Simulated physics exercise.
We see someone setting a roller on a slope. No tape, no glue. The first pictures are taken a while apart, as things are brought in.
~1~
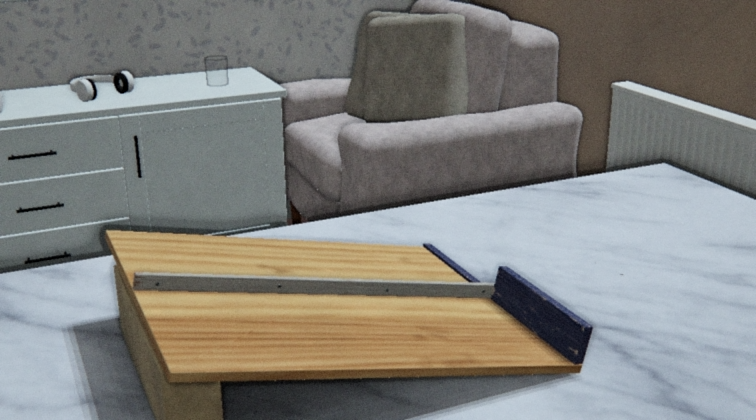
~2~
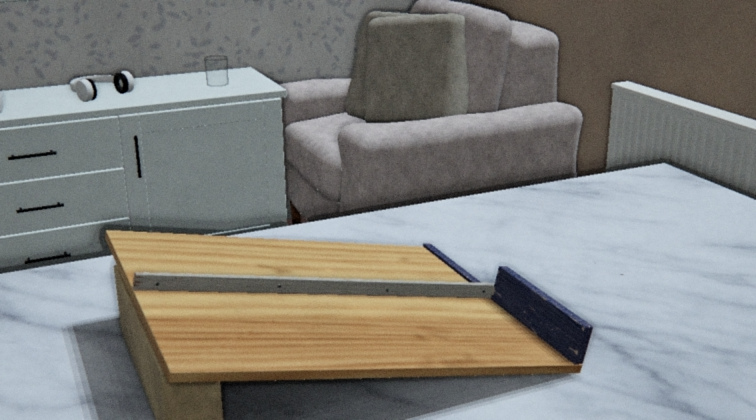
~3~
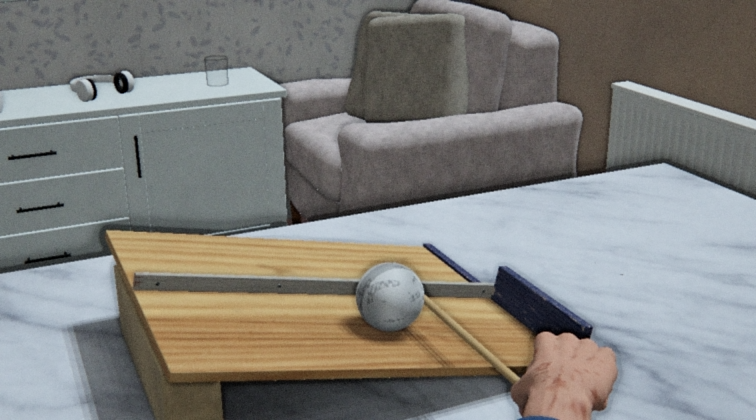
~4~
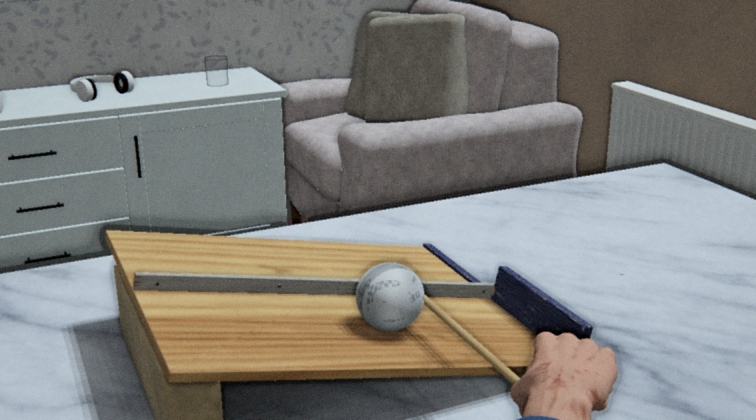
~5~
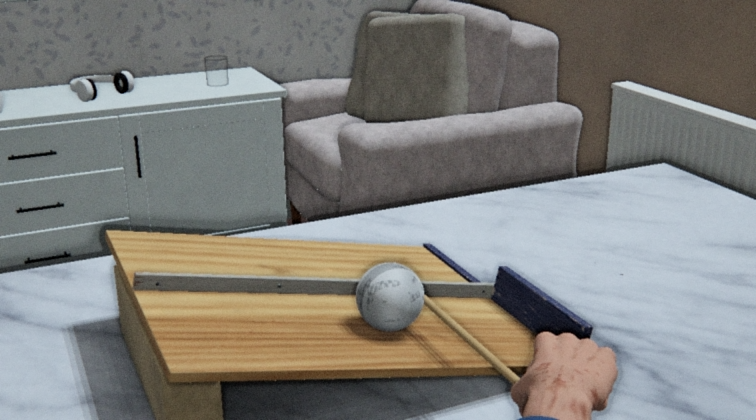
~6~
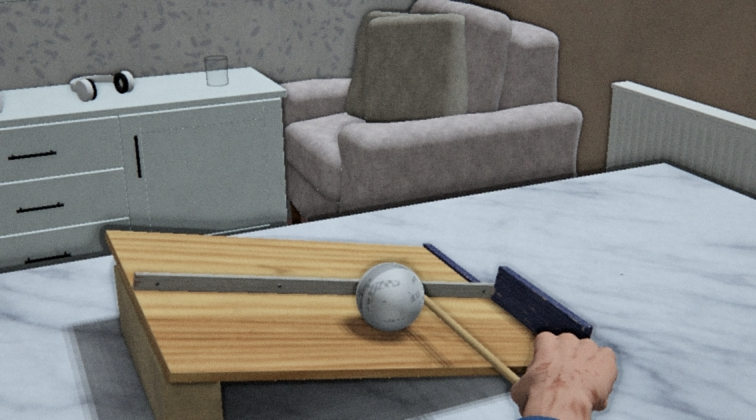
At the start, a sloping wooden board with a metal strip and dark blue end pieces sits empty on a marble-patterned table. Then a white ball appears on the slope, with a hand at the lower right holding a thin stick against it. After that, the ball, stick and hand stay still.
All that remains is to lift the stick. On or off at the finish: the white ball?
In the end the white ball gets caught.
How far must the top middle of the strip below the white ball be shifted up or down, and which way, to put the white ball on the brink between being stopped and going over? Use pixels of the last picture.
About 20 pixels down.
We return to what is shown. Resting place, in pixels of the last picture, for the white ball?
Around (511, 300).
Then, 0.32 s past the last view, white ball rolling on the board near (435, 299).
Finally, the white ball is held by the strip, near (511, 301).
